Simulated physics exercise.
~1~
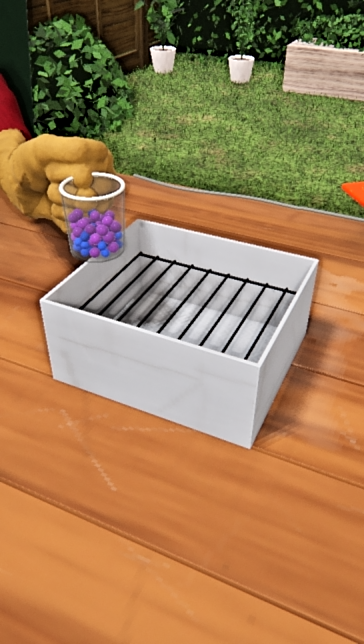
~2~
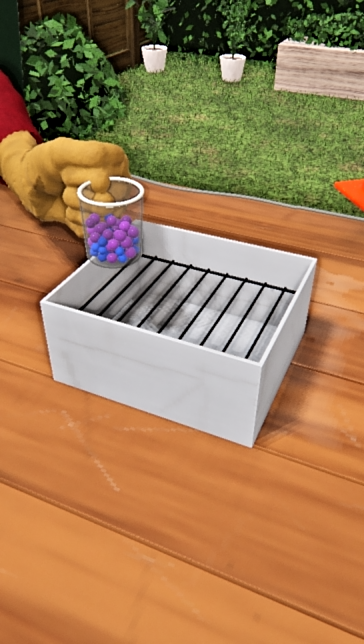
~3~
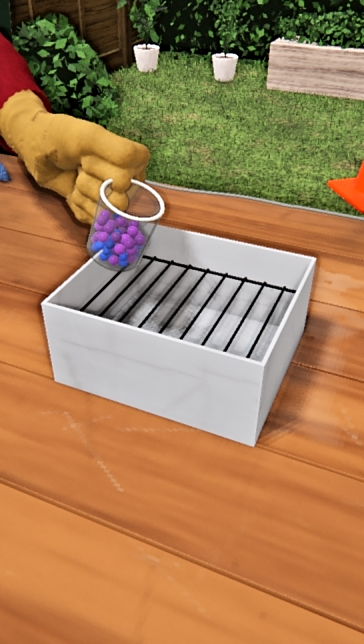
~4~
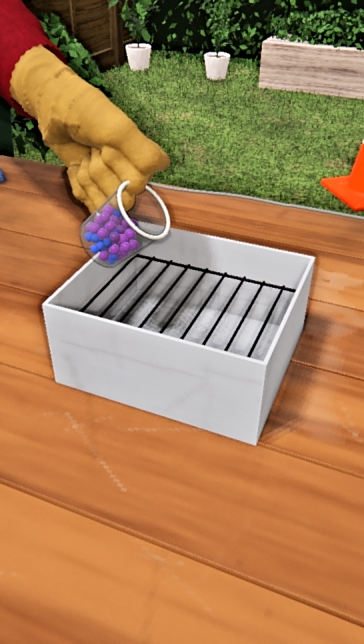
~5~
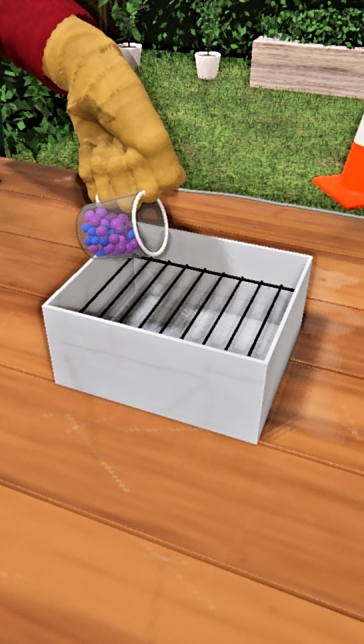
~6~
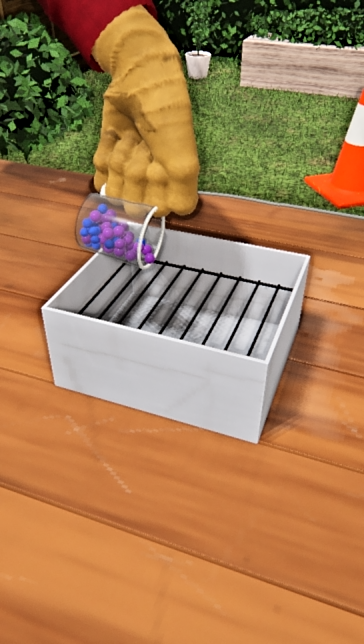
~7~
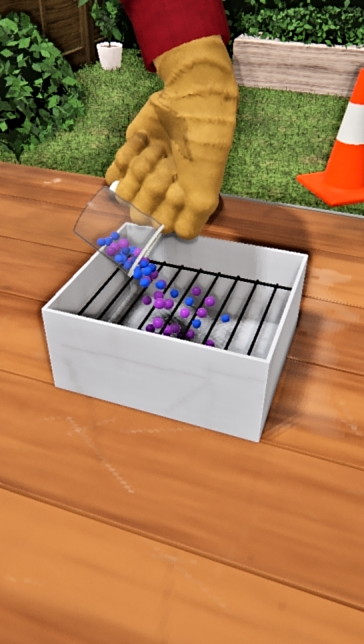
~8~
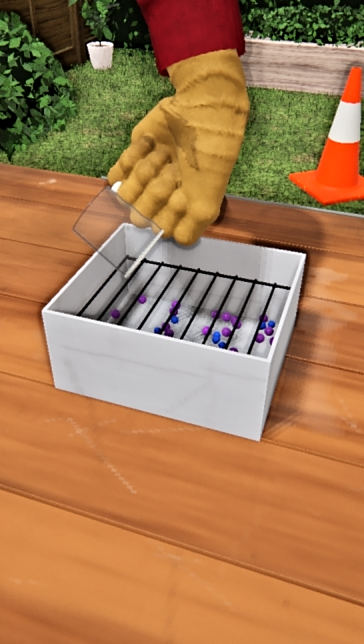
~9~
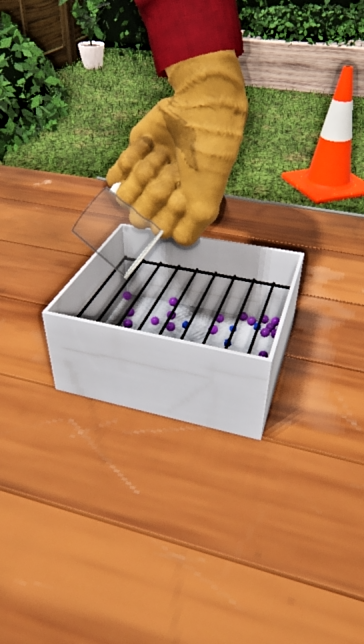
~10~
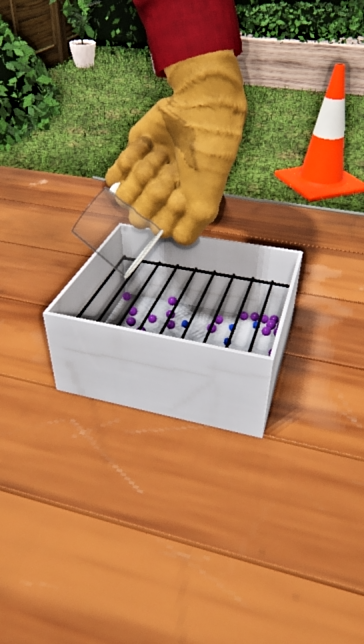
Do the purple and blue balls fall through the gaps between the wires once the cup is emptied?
Yes, both the purple and the blue balls fall between the wires and end up lying in the box beneath them.
